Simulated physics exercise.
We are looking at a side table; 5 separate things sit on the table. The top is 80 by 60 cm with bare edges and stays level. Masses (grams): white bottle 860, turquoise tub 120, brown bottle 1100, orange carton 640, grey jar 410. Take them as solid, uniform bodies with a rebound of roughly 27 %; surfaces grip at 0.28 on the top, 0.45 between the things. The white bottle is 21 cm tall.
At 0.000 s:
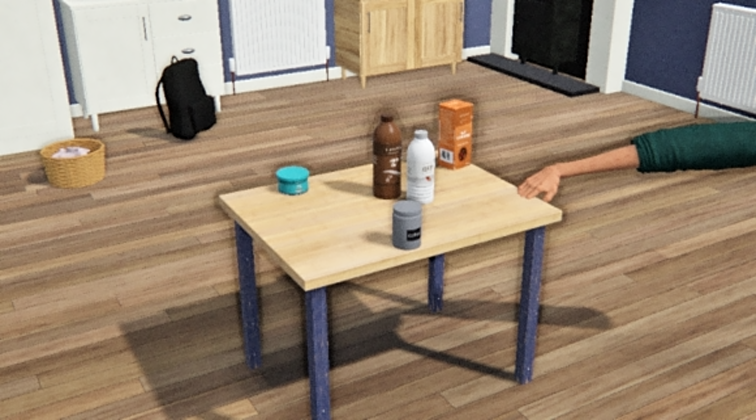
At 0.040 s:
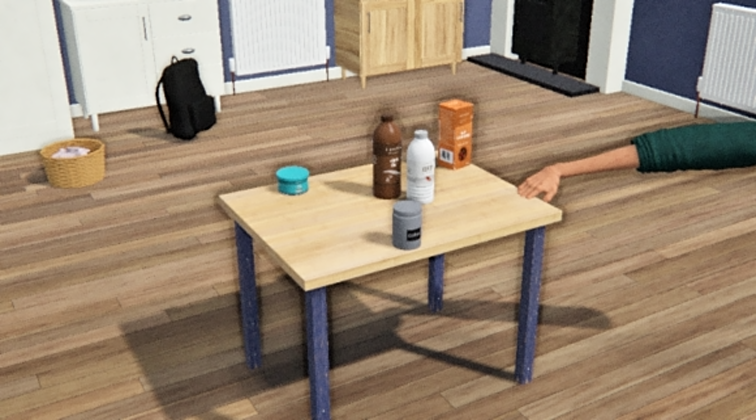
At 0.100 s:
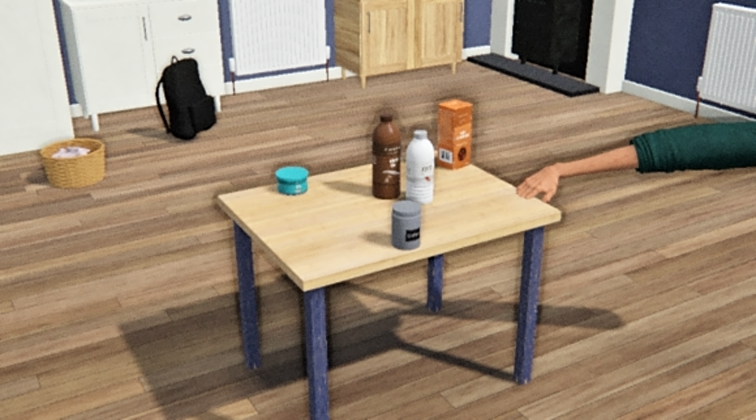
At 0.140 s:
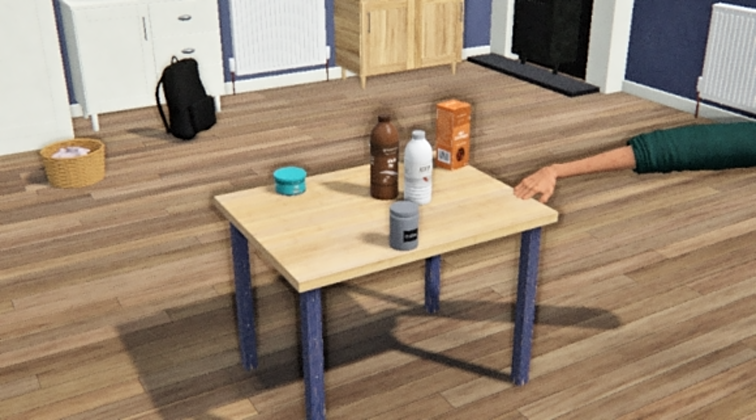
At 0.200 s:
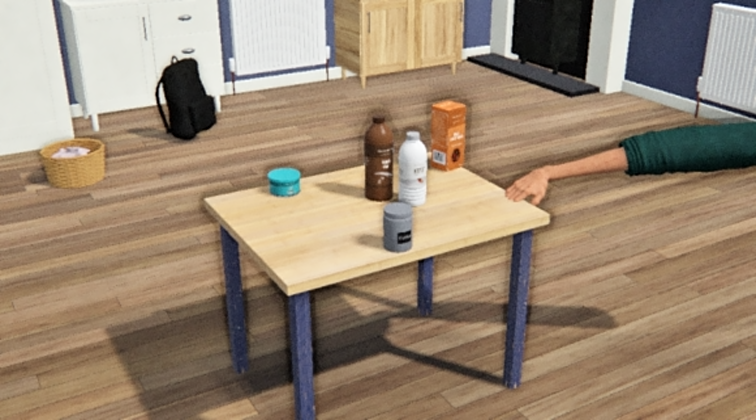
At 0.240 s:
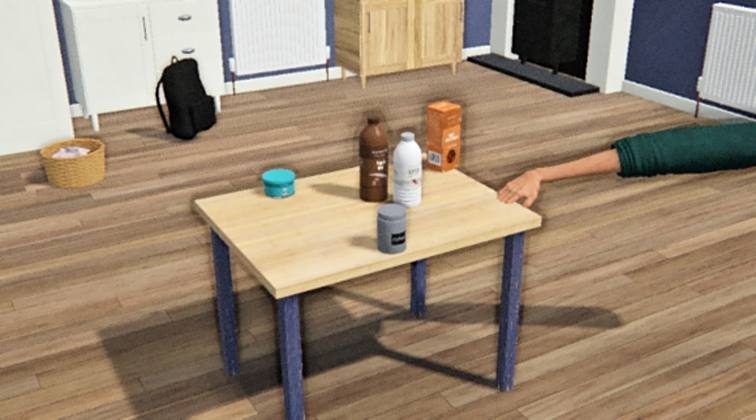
In a room with a wooden floor, a hand at the right edge of a small table slid it slightly to the left, and the two bottles, carton, jar and turquoise tub moved along with it.
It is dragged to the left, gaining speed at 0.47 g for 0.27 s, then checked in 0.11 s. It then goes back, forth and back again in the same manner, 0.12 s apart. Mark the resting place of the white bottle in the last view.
The white bottle comes to rest near (370, 177).
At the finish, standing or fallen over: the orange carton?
The orange carton tips over.
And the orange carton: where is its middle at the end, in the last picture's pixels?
Near (554, 272).
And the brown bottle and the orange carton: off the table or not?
The brown bottle ends on the table; the orange carton ends off the table.
By 0.84 s, table along by 5 cm; white bottle 15 cm from its spot near (359, 180); brown bottle 16 cm from its spot; grey jar 16 cm from its spot.
By 1.44 s, table along by 24 cm; orange carton now off the table; white bottle 3 cm from its spot near (338, 184); grey jar 4 cm from its spot.
When it is over (2.6 s), off the table, orange carton; not toppled but over 5 cm from the start, white bottle, turquoise tub, brown bottle and grey jar. End places, in pixels of the last picture, white bottle near (370, 177).
